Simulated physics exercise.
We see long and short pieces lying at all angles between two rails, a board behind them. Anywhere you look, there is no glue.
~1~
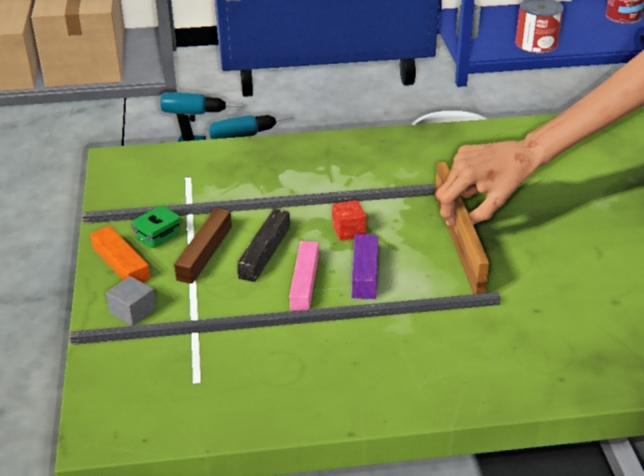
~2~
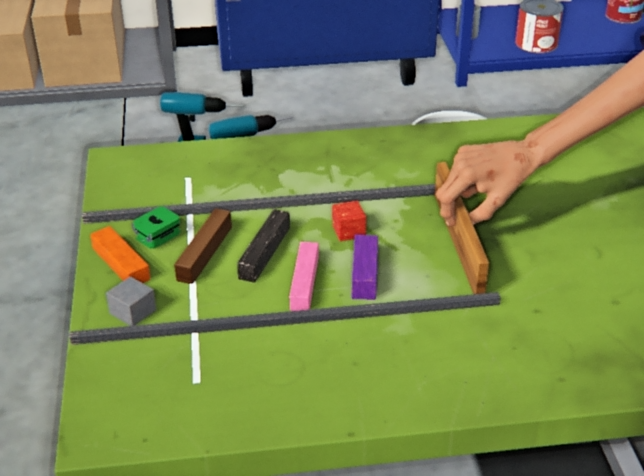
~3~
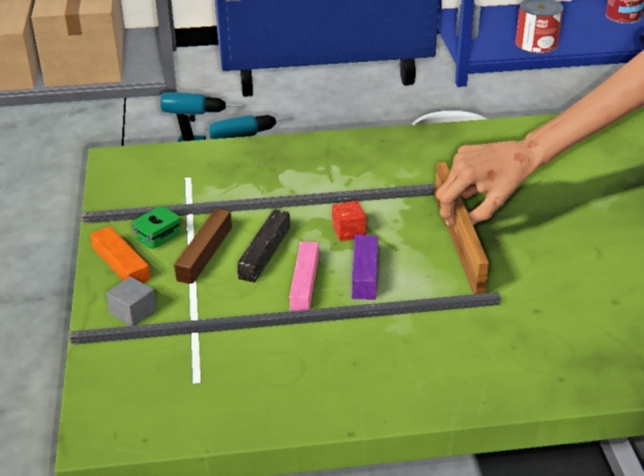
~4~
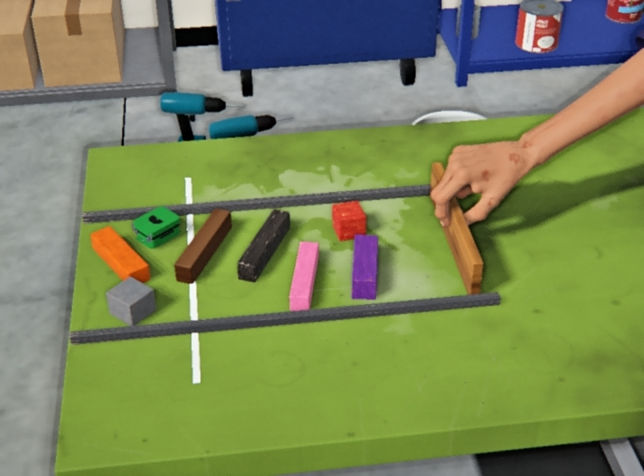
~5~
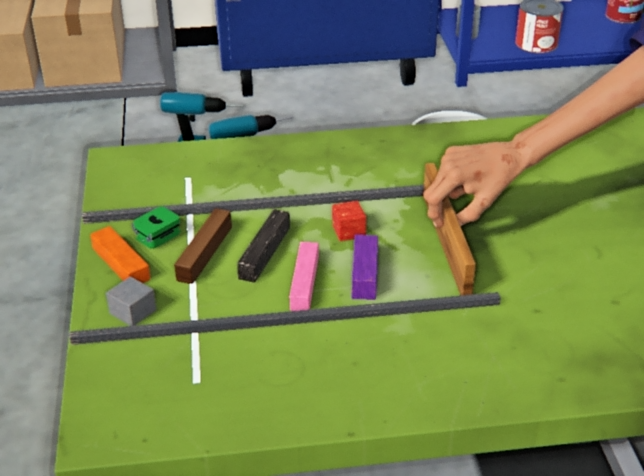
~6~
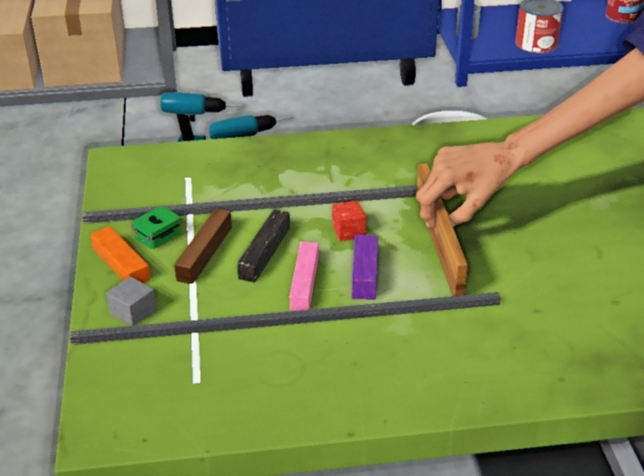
On a green tabletop, a hand held a wooden board upright behind scattered coloured blocks between two dark rails, then slid it slightly left while the blocks and the white tape stayed still.
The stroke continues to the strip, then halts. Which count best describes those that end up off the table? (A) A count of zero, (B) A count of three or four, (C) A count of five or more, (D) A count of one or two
A.
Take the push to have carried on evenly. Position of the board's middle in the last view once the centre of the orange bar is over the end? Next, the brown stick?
The orange bar gives roughly (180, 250), the brown stick roughly (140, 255).
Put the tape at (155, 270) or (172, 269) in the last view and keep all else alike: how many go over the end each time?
Respectively 1 and 1.
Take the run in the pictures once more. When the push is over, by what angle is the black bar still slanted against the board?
About 15° out of line.
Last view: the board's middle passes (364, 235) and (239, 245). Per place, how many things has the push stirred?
Tally: First 2; then 6.
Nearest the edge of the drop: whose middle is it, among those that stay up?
Closest at the end: The orange bar.
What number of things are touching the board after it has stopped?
Contact count: 2.
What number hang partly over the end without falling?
That comes to 1 of them.
Soon after, none off yet; orange bar at rest near (120, 257); grey block at rest near (132, 302); green case at rest near (158, 229).
In the end, the number that fall off is zero.
